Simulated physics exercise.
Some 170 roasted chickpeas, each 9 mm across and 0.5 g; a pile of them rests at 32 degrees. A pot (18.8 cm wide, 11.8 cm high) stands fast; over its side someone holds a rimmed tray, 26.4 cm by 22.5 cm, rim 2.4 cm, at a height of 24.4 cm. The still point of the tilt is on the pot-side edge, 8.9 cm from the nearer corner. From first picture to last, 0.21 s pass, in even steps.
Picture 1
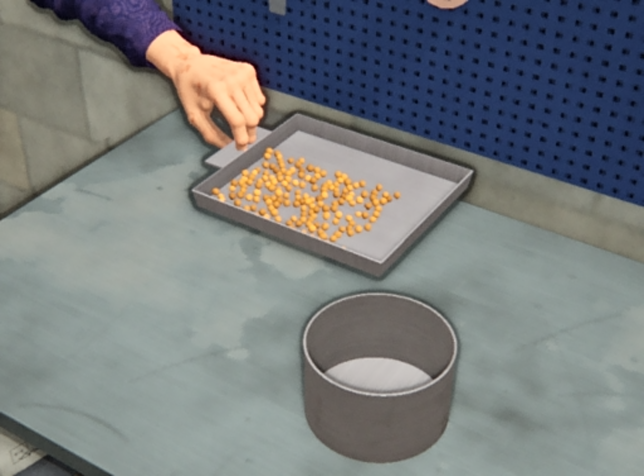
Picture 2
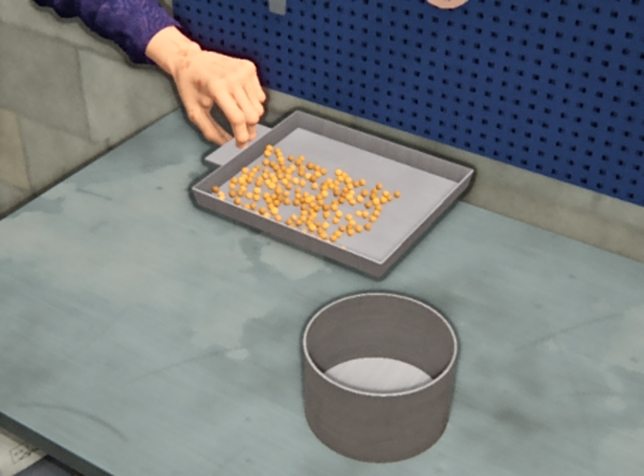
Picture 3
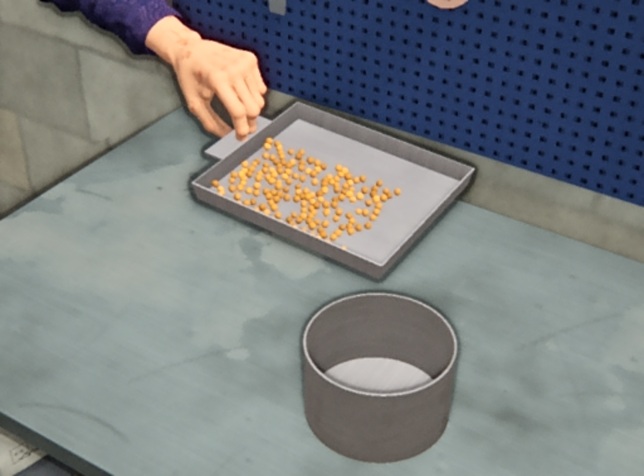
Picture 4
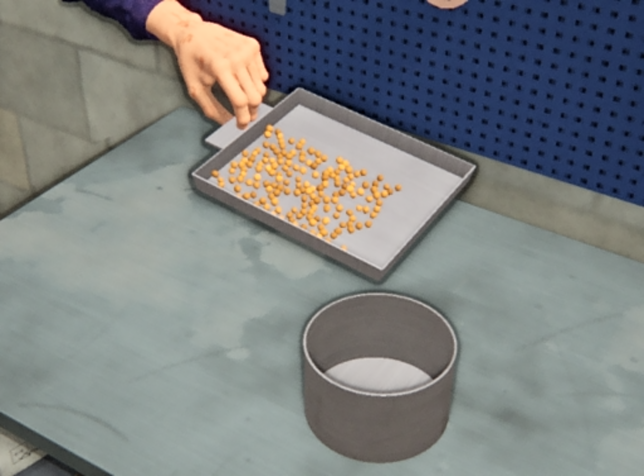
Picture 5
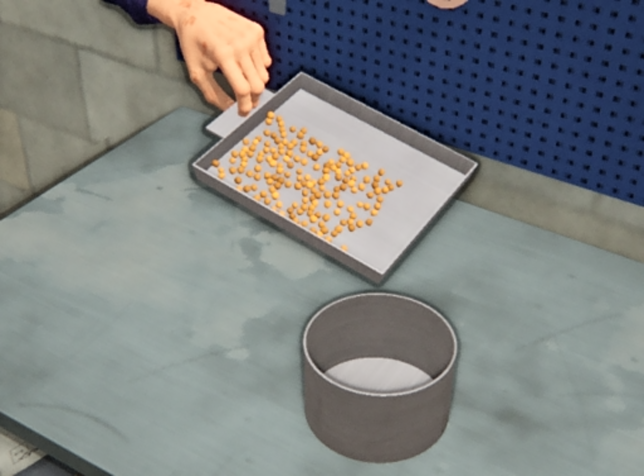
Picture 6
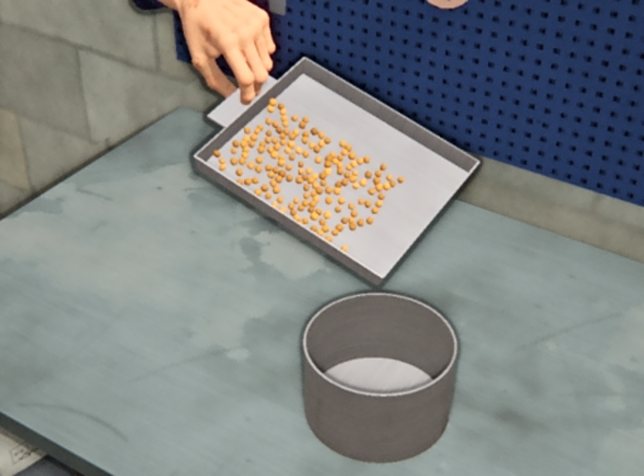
In this clip, a hand holds a gray rimmed tray of small golden-orange pieces behind a round gray pot, gradually raising the tray's far side so it slants toward the pot while the pieces stay scattered across its left part.
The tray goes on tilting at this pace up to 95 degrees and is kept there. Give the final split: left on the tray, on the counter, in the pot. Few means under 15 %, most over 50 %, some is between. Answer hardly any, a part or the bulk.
Tray: Hardly any, counter: Hardly any, pot: The bulk.
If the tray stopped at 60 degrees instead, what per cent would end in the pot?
Then about 30 per cent.
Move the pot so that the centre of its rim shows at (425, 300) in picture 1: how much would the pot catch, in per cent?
Some 0 per cent.
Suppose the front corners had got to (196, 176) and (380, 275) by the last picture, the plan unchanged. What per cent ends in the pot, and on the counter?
Pot 95, counter 0.
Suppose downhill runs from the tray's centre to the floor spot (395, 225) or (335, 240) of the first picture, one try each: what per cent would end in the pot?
Some 65 and 90 per cent.
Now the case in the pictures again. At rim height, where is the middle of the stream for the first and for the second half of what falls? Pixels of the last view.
First near (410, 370), later near (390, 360).
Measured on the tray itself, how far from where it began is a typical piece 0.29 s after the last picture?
About 9 cm.
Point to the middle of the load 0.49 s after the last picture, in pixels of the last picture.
Near (382, 281).
Then, 0.29 s after the last picture, tilt 57 degrees; the tray holds 100 %, the pot 0 %.
Then, 0.49 s after the last picture, tilt 82 degrees; the tray holds 70 %, the pot 5 %.
Then, 0.80 s after the last picture, tilt 95 degrees; the tray holds 20 %, the pot 65 %.
In the end, tray 5 %, counter 5 %, pot 90 %.
